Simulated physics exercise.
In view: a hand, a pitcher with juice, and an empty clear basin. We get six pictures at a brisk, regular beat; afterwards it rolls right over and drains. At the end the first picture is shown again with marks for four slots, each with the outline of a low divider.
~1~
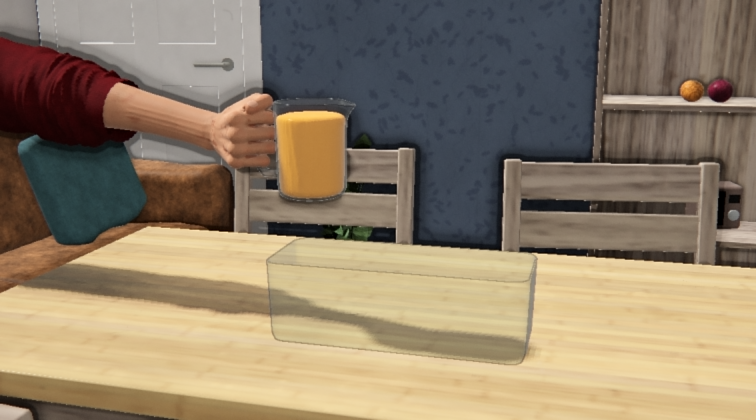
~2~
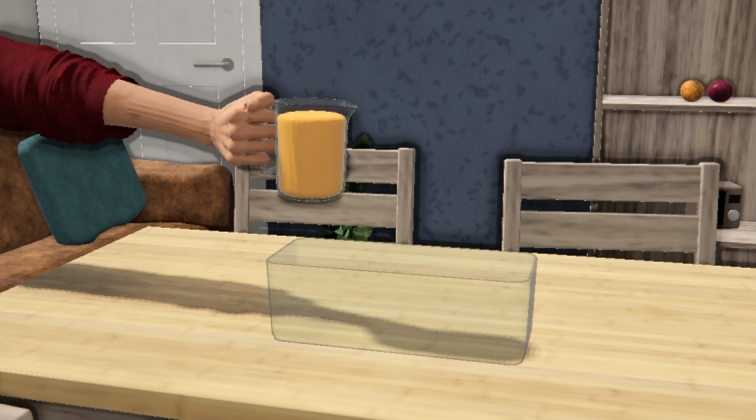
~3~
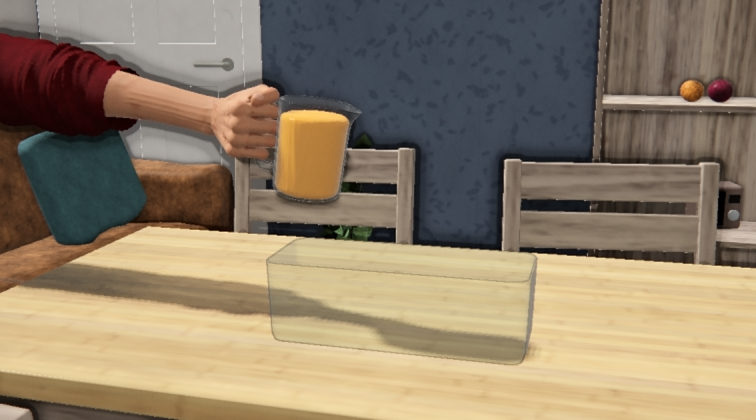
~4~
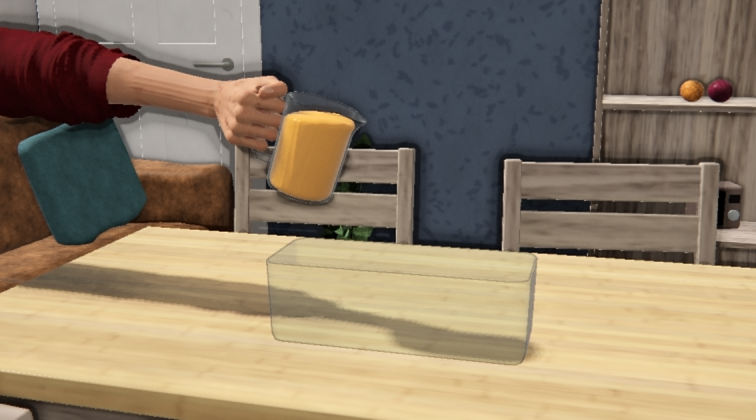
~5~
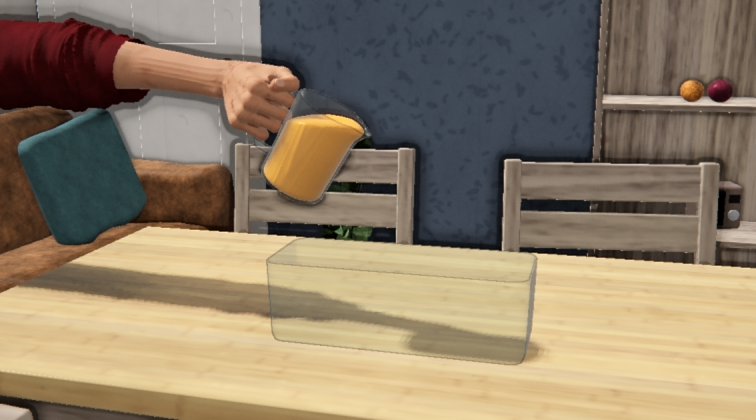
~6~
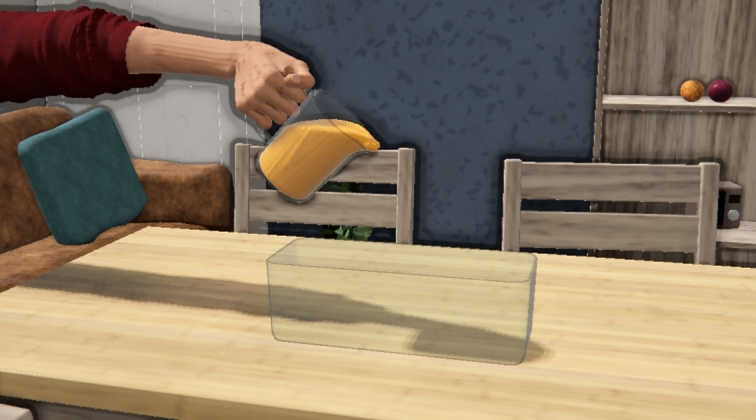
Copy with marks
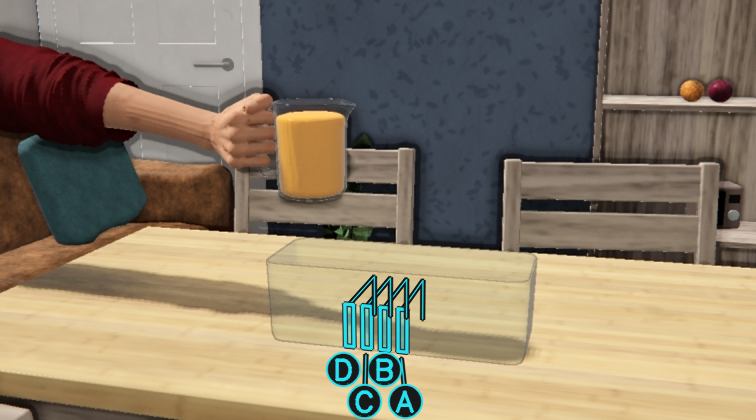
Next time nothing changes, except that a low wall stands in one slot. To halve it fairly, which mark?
The best place is A.
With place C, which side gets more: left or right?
The right one.
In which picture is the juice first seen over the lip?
In picture 6.
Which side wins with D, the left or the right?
The right side.
On the marked copy, A at (401, 358); B at (383, 356); C at (365, 354); D at (348, 352).
With A, about 48 % ends left of the wall and 51 % right of it.
With B, about 9 % ends left of the wall and 89 % right of it.
With C, about 4 % ends left of the wall and 95 % right of it.
With D, about 2 % ends left of the wall and 96 % right of it.
